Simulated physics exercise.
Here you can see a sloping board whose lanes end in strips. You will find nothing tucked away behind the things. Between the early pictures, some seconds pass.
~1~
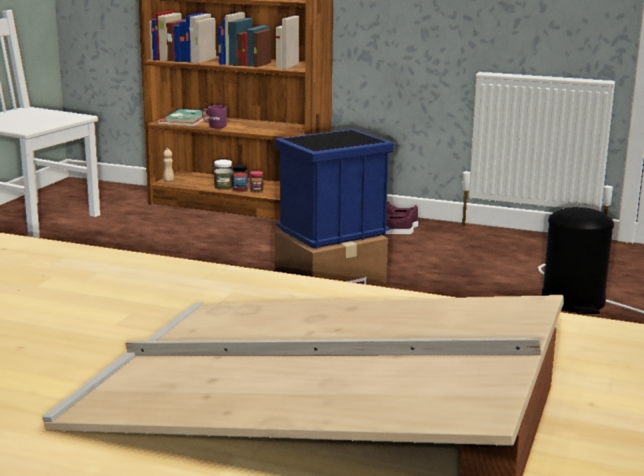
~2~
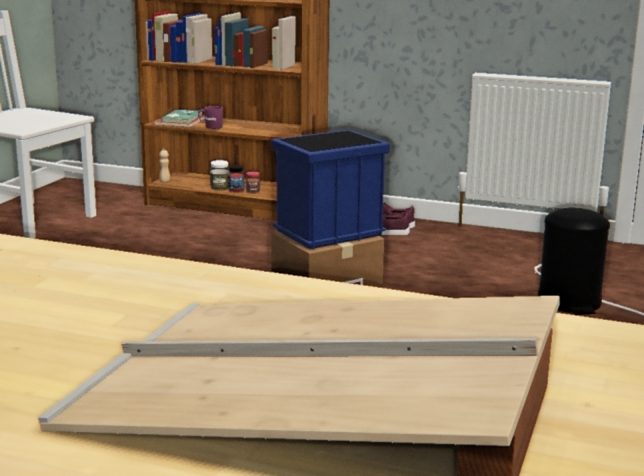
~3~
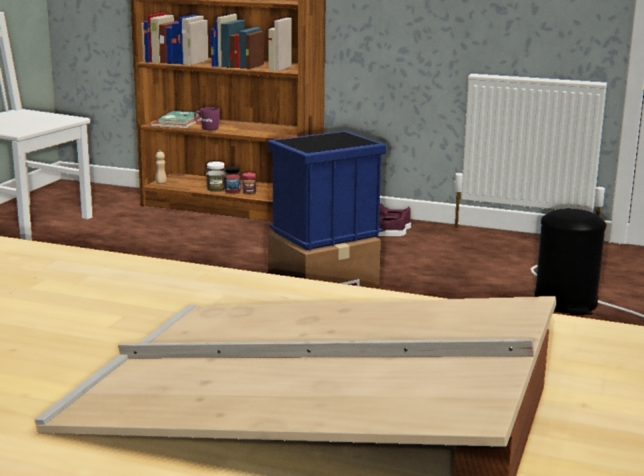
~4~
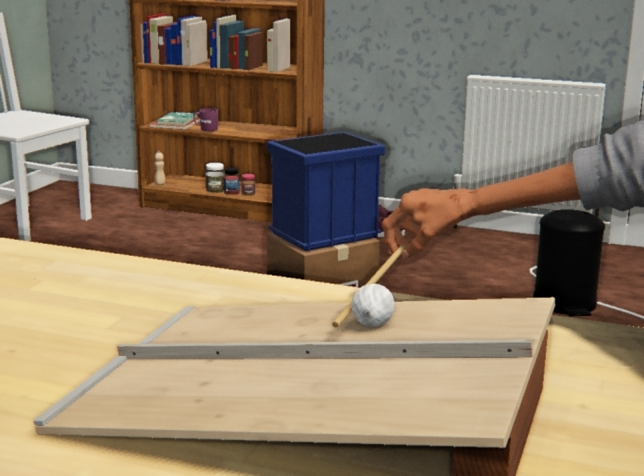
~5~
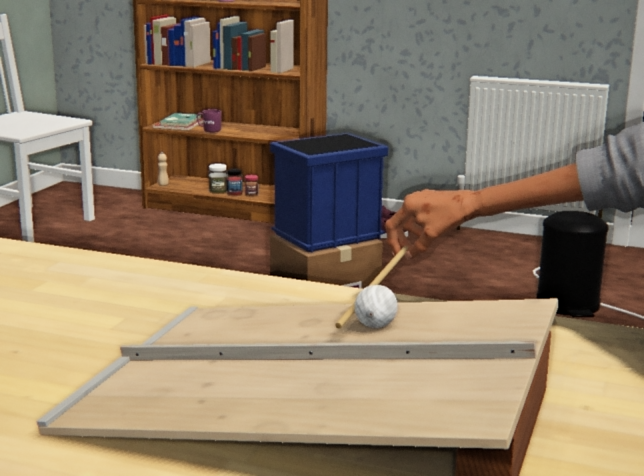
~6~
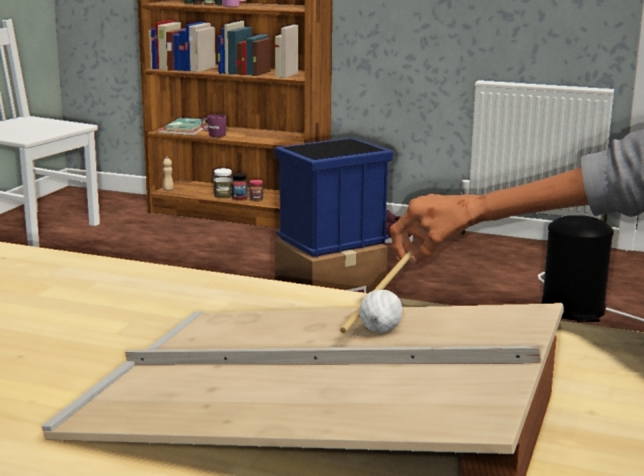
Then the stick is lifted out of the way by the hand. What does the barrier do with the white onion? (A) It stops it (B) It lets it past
(B) It lets it past.
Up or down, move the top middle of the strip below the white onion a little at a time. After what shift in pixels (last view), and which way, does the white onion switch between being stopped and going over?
Up, by around 8 pixels.
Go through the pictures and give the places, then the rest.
Board (317, 352), in the first picture.
Board (314, 352), in the second picture.
Board (310, 354), in the third picture.
Held back by the stick; white onion (373, 306); board (309, 355), in the fourth picture.
Held back by the stick; white onion (376, 307); board (312, 356), in the fifth picture.
Held back by the stick; white onion (381, 311); board (317, 360), in the sixth picture.
Then, 0.56 s past the last view, white onion rolling on the board near (276, 315).
Then, 1.00 s past the last view, white onion off the board near (74, 313).
Then, 1.36 s past the last view, white onion off the board.
Finally, the white onion runs past the strip.
